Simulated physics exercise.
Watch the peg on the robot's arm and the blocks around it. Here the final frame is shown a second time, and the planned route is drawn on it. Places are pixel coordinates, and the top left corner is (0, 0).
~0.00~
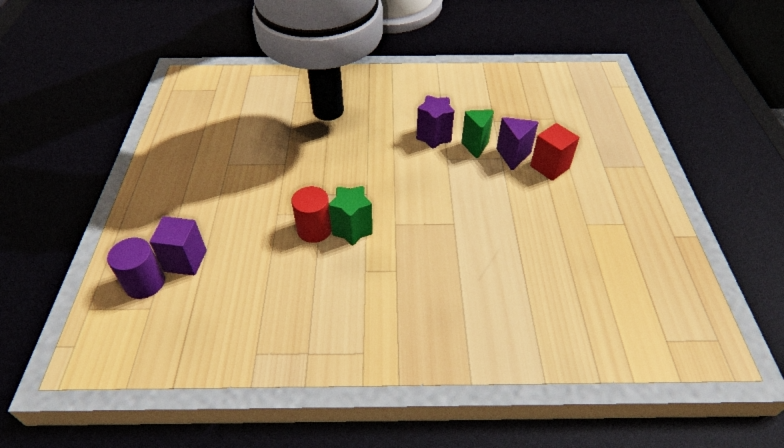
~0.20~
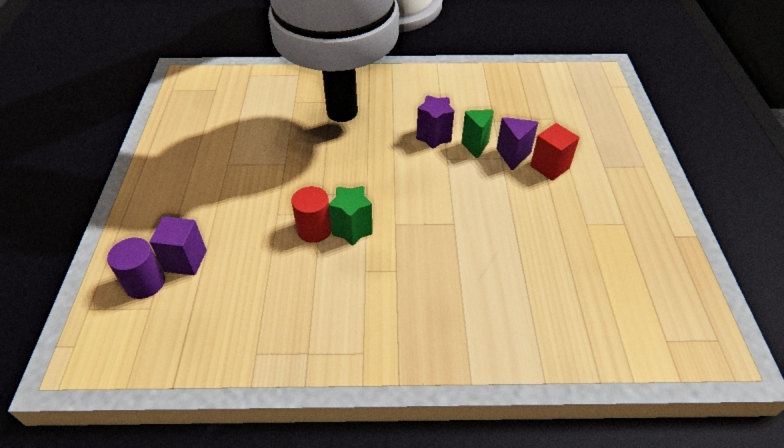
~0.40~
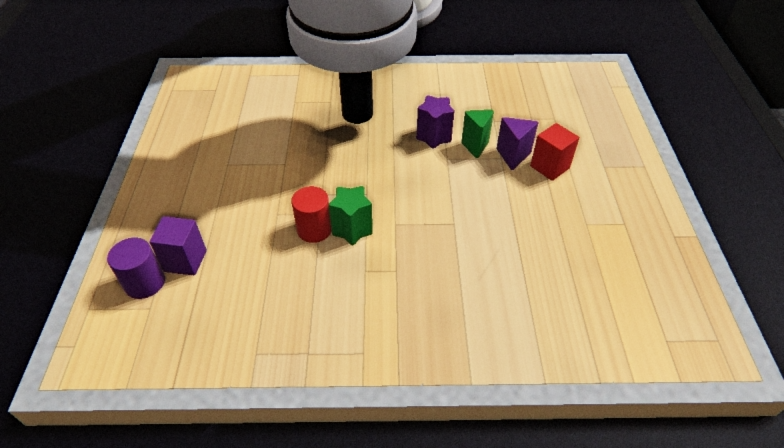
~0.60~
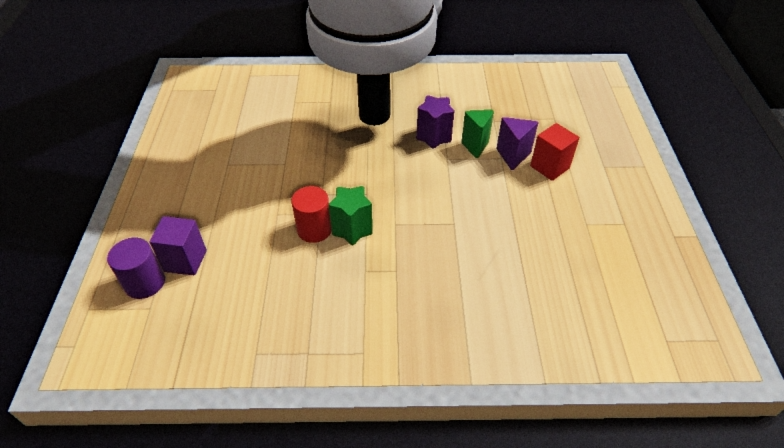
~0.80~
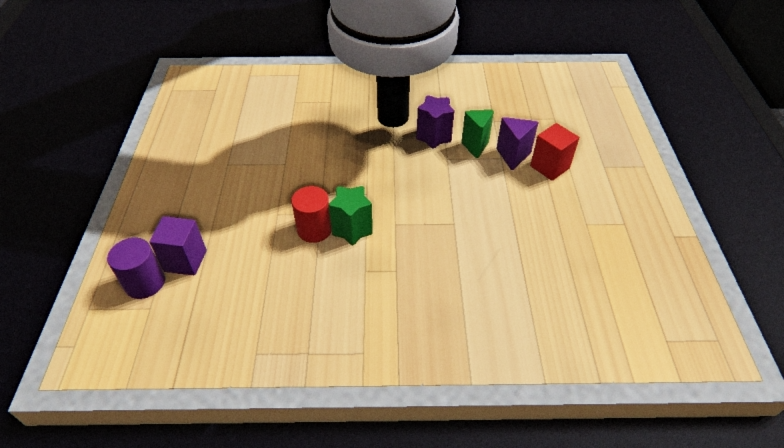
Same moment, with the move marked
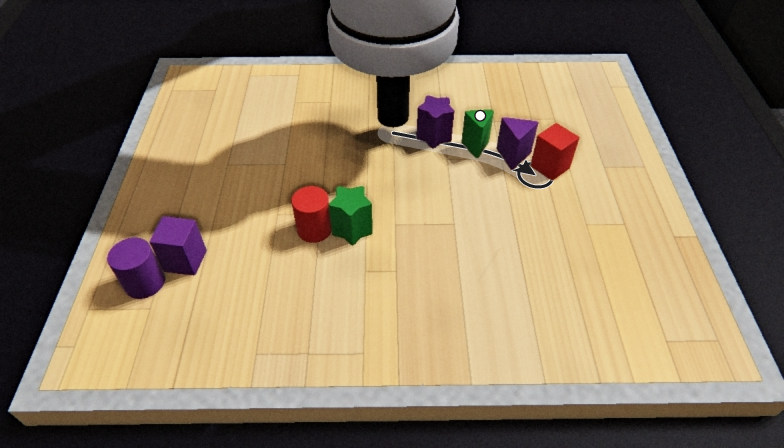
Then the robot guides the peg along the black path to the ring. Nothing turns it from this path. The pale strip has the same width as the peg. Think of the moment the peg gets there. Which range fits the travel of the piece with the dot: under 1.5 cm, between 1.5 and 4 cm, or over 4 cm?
My prediction: Over 4 cm.
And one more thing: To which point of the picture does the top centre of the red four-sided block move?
My estimate: (586, 145).
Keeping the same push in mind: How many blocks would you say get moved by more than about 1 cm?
The count will be 3 or more.
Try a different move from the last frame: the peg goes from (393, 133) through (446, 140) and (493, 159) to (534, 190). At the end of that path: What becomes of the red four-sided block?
At the end of the path, it will have moved.
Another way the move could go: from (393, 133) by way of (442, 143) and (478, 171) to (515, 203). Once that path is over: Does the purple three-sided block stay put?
In short: No.
Path on the board, from (393, 133) via (441, 142) and (491, 153), ending at (536, 175); the dot is on the green three-sided block.
The first path, step by step. One third of the way, peg (444, 128); purple star-shaped block (474, 106), turned 45° anticlockwise; green three-sided block (498, 117), turned 30° clockwise; purple three-sided block (528, 129).
Two thirds of the way, peg (495, 138); purple star-shaped block (497, 102), turned 100° anticlockwise; green three-sided block (524, 111), turned 55° clockwise; purple three-sided block (531, 130); red four-sided block (562, 137).
At the end, peg (539, 160); purple star-shaped block (497, 102), turned 100° anticlockwise; green three-sided block (528, 110), turned 55° clockwise; purple three-sided block (564, 131); red four-sided block (586, 145).
